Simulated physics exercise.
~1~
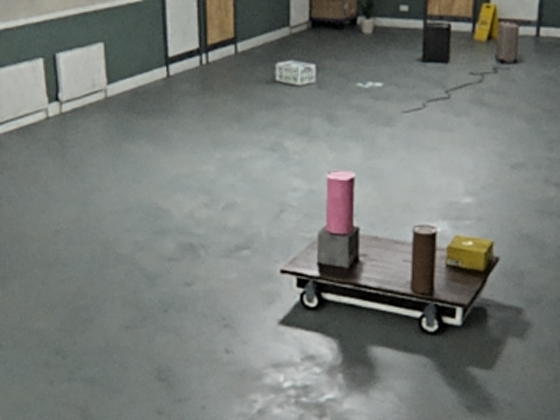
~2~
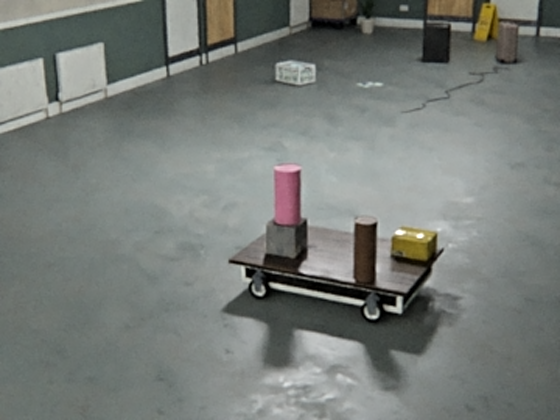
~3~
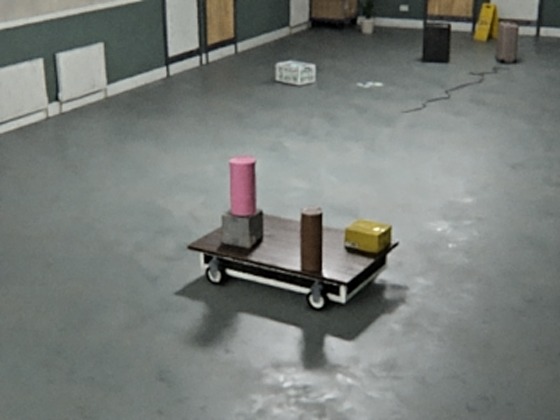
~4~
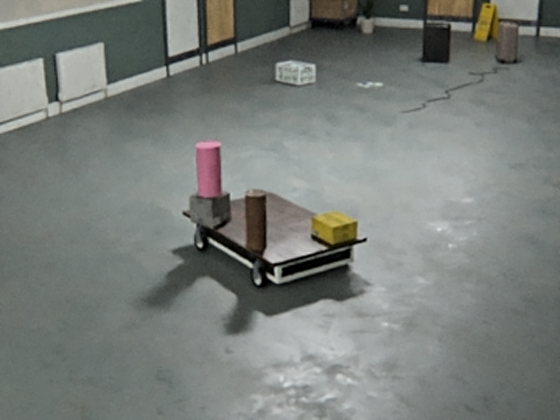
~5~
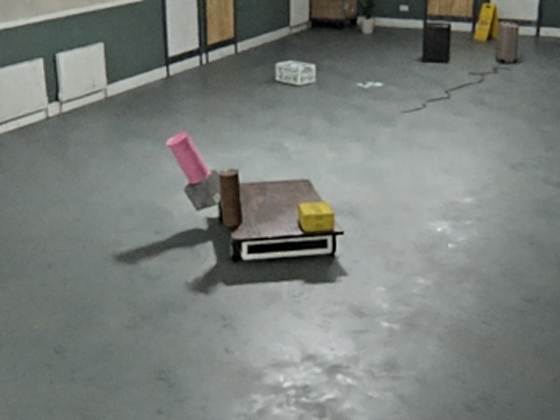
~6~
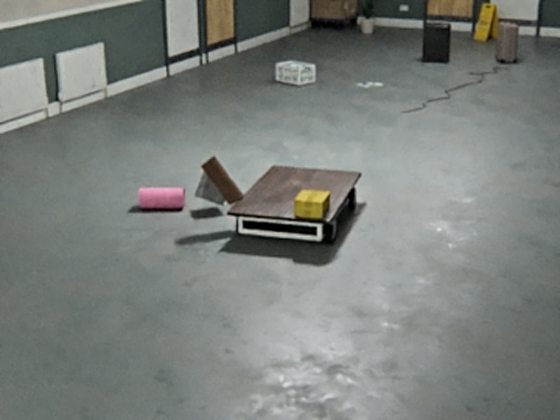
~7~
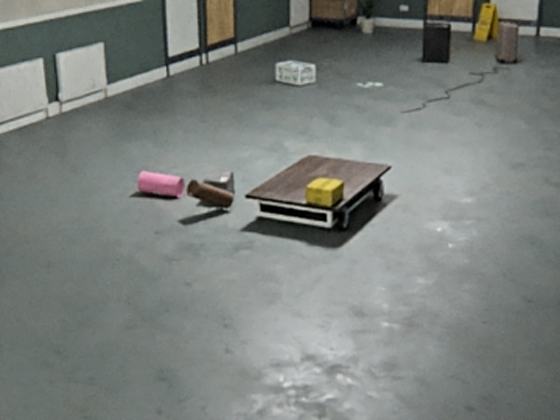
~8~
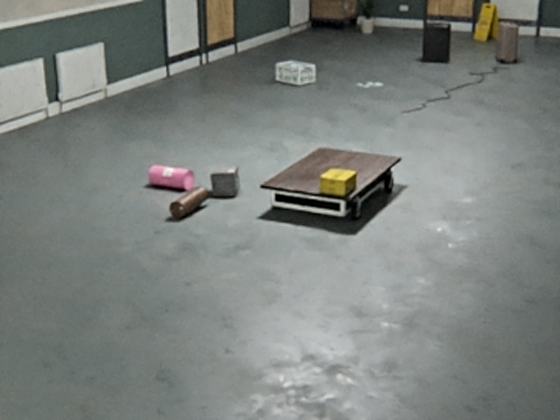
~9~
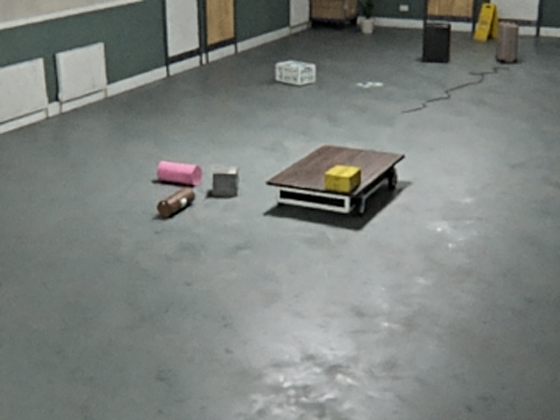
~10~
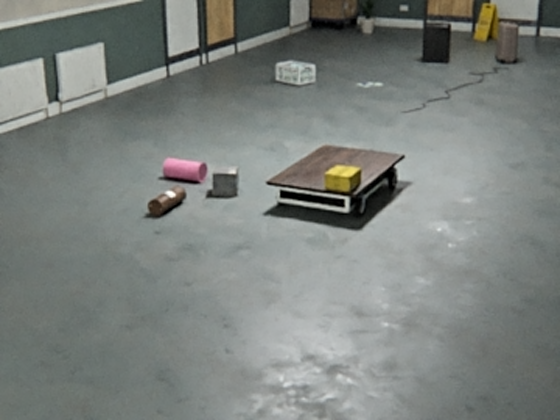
A pink canister standing on a grey block toppled off the left side of a low wheeled cart as it rolled left and swung around, and a brown canister tumbled after them; the cart stopped with only the yellow box aboard.
